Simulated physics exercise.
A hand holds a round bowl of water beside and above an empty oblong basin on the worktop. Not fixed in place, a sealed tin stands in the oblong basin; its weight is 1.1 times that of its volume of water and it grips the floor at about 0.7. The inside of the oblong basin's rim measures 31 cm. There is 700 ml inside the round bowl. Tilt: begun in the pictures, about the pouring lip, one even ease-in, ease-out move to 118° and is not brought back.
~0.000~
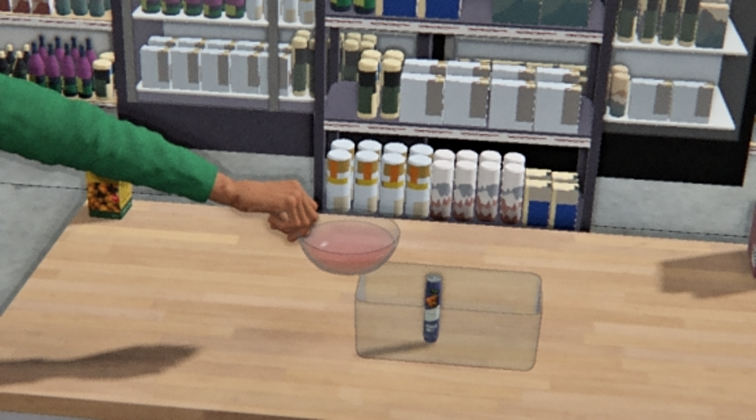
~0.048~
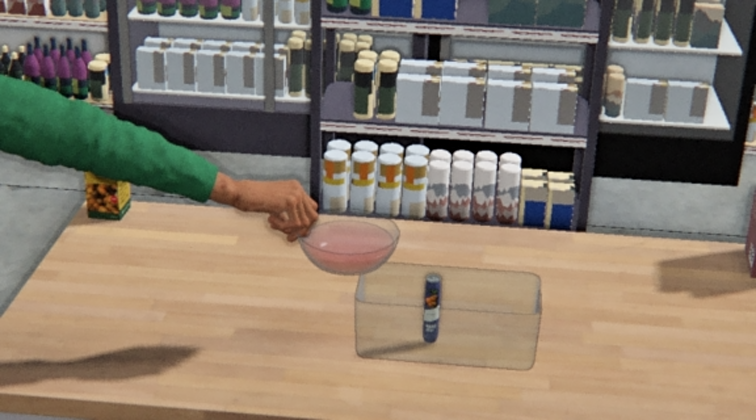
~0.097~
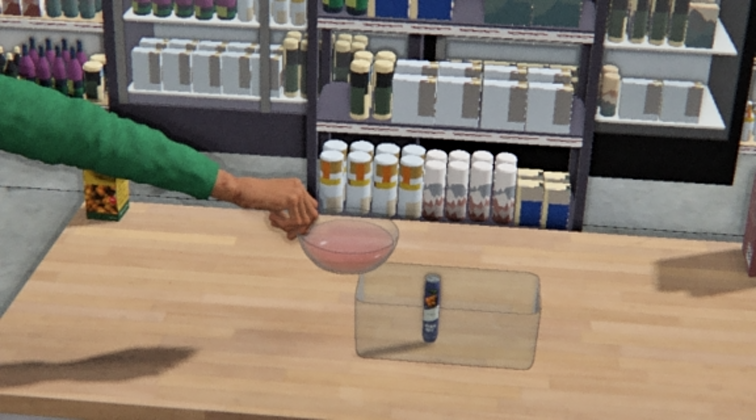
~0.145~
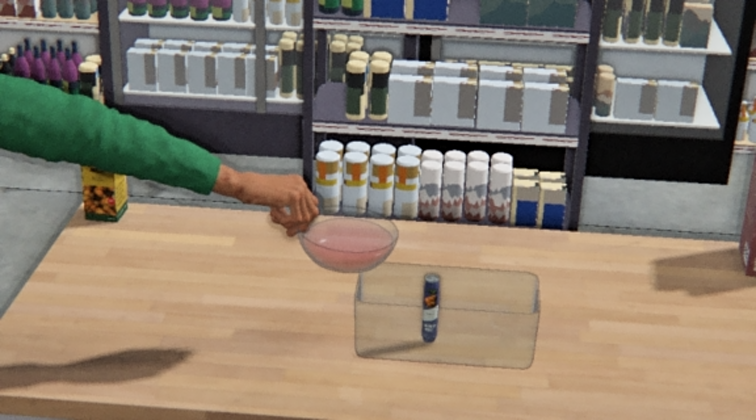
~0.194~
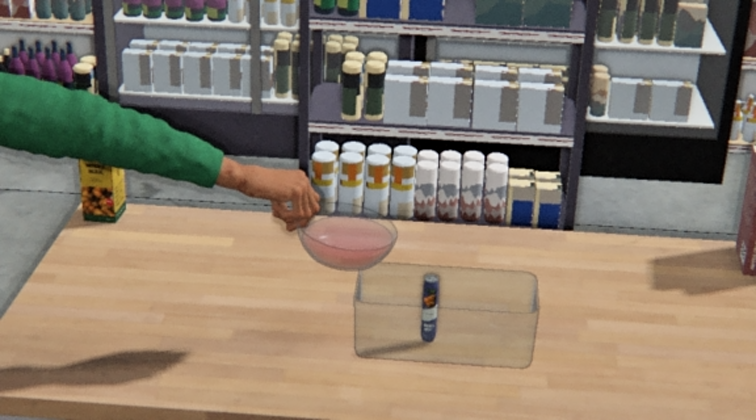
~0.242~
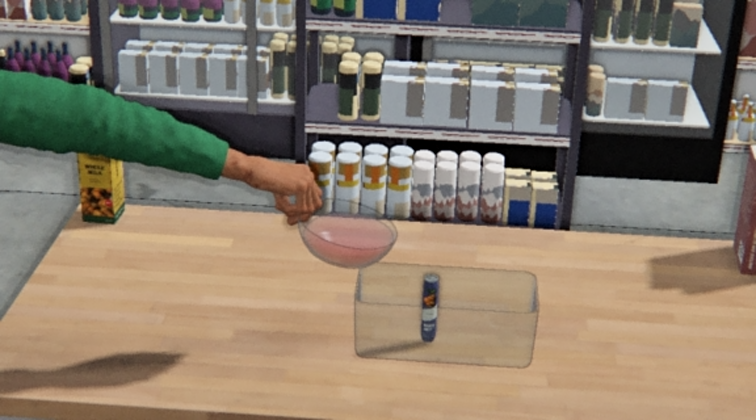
A green-sleeved arm holding a clear bowl of pinkish liquid above a wooden counter, tilting it slightly rightward beside a clear basin.
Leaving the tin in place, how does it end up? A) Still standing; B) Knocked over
A.
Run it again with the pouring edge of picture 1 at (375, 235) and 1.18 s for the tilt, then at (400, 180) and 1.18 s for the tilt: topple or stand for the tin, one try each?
Trial 1 - tin tips; trial 2 - tin stays standing.
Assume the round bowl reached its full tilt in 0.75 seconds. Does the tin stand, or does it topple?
Outcome - the tin remains standing.
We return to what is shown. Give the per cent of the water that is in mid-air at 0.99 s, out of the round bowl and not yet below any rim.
About 3 percent.
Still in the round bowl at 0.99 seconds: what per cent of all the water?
Close to 0 percent of the whole amount.
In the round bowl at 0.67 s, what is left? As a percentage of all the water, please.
Portion remaining: Approx. 34 per cent.
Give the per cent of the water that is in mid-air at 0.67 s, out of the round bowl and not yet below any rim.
Some 46 per cent, I reckon.
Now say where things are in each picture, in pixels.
In the first frame, it leans 0°; its right rim is at (399, 235); the water meets the walls at (302, 235) and (396, 242); the oblong basin's rim runs from (359, 281) to (541, 295); the tin's top is at (434, 281).
In the second frame, it leans 0°; its right rim is at (399, 236); the water meets the walls at (303, 235) and (396, 242).
In the third frame, it leans 2°; its right rim is at (398, 236); the water meets the walls at (302, 234) and (395, 241).
In the fourth frame, it leans 4°; its right rim is at (398, 236); the water meets the walls at (302, 233) and (394, 240).
In the fifth frame, it leans 8°; its right rim is at (397, 236); the water meets the walls at (302, 230) and (394, 238).
In the sixth frame, it leans 12°; its right rim is at (397, 236); the water meets the walls at (303, 227) and (394, 236).
After 0.67 s the tilt is 72° and 34 per cent is still to pour; the tin stands where it began.
After 0.99 s the tilt is 111° and 0 per cent is still to pour; the tin stands where it began.
After 1.32 s the tilt is 118° and 0 per cent is still to pour; the tin stands where it began.
After 1.68 s the tilt is 118° and 0 per cent is still to pour; the tin stands where it began.
In the end the tin stands where it began.
